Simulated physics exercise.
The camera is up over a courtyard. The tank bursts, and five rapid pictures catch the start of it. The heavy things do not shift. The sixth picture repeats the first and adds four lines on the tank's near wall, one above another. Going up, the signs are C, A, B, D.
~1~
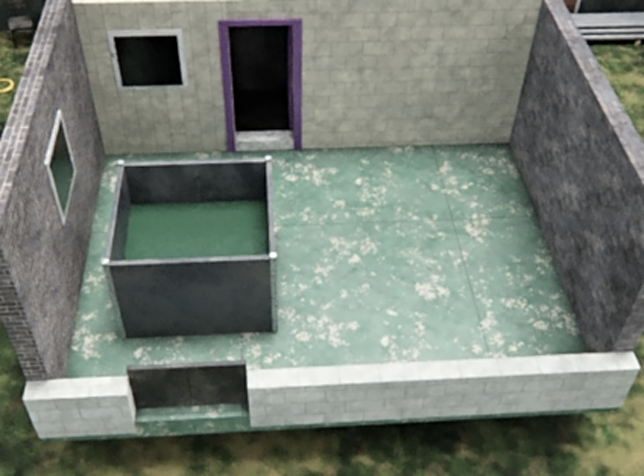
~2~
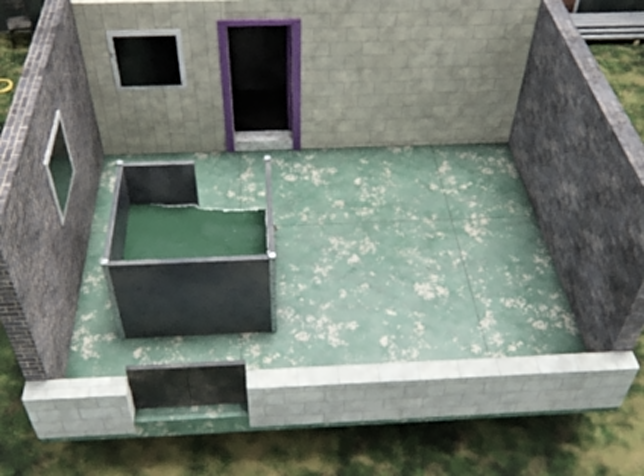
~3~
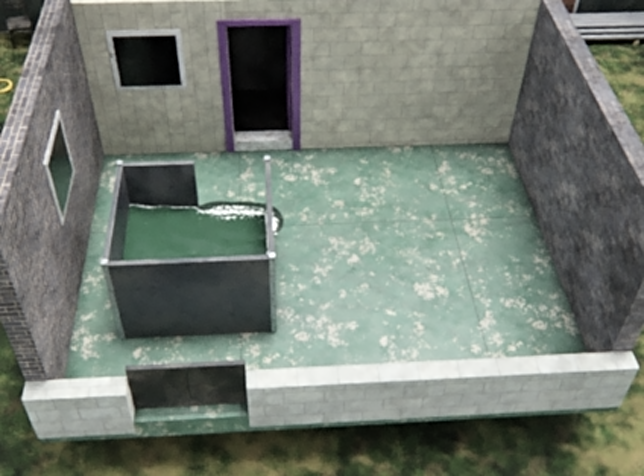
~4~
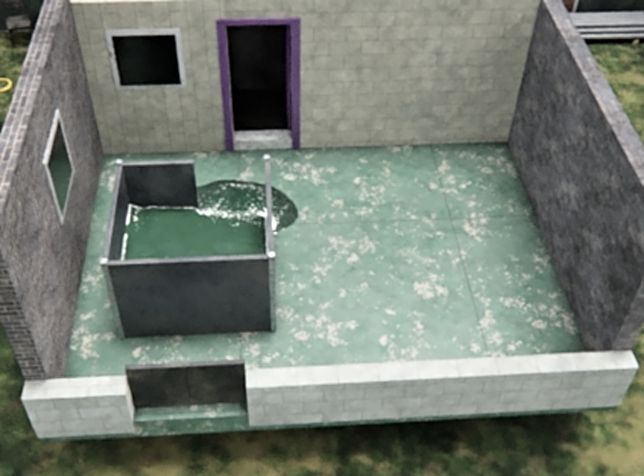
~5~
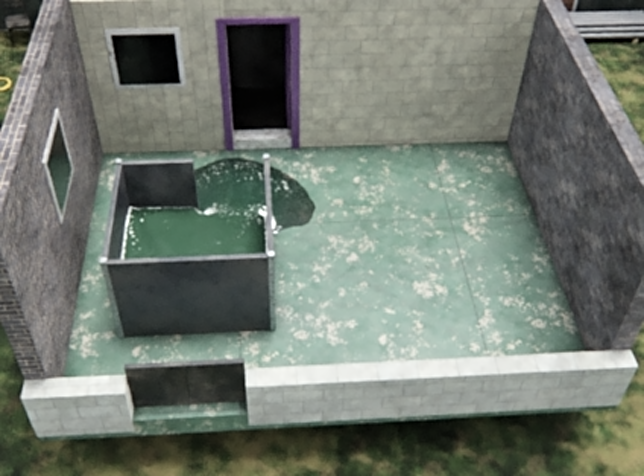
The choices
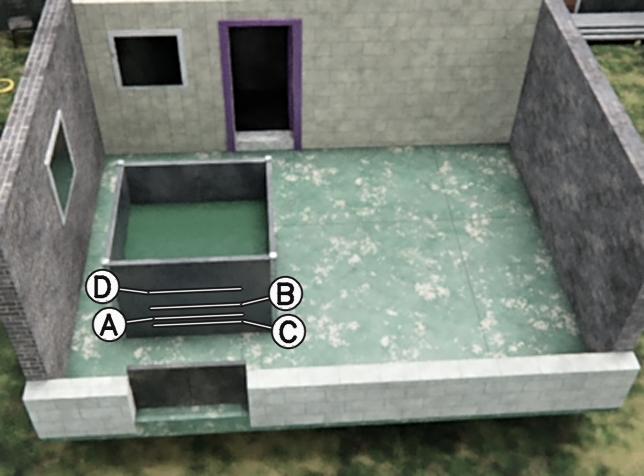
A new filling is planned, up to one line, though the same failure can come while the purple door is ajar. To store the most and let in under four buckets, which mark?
A will do.
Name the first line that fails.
B it is.
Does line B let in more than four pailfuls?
Yes, it does.
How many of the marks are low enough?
Two.
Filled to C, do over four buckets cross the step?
No, that is safe.
On the marked copy, A at (197, 316); B at (196, 306); C at (198, 323); D at (194, 290); from the bottom up C, A, B, D.
If A is chosen, a splash gets over, under a bucket.
If B is chosen, about 8 bucketfuls get in.
If C is chosen, nothing gets over.
If D is chosen, dozens of bucketfuls pour in.
